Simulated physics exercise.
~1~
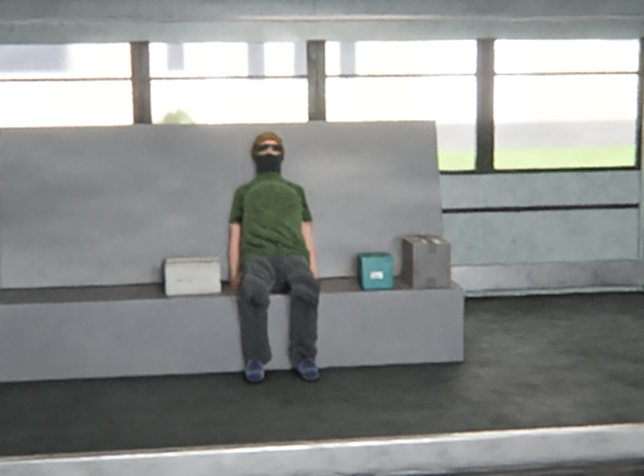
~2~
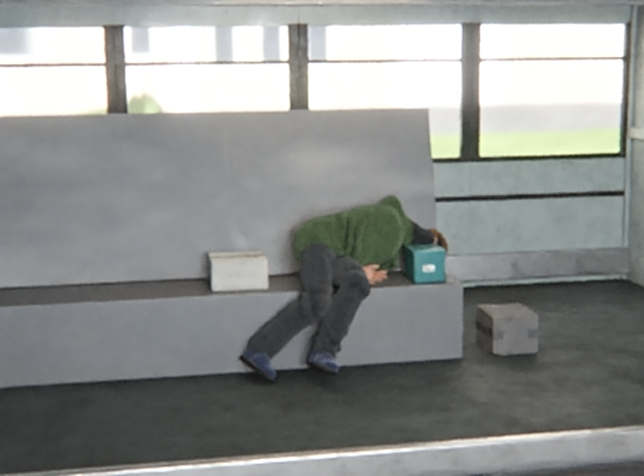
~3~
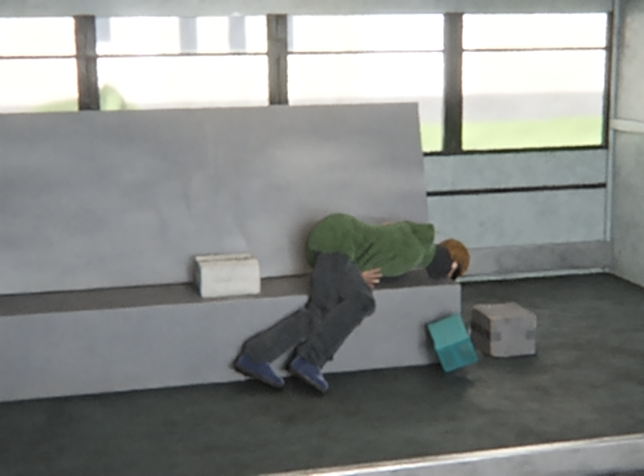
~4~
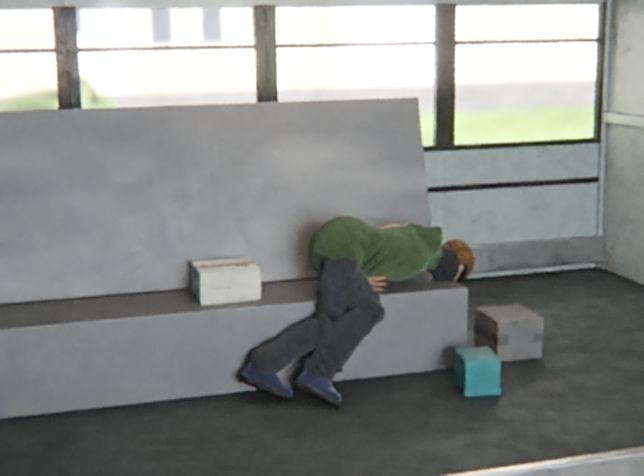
In a train carriage, a masked commuter in a green top sat on a grey bench, then slumped over to the right as a grey box and then a teal one dropped to the floor, ending sprawled sideways with hips still on the seat.
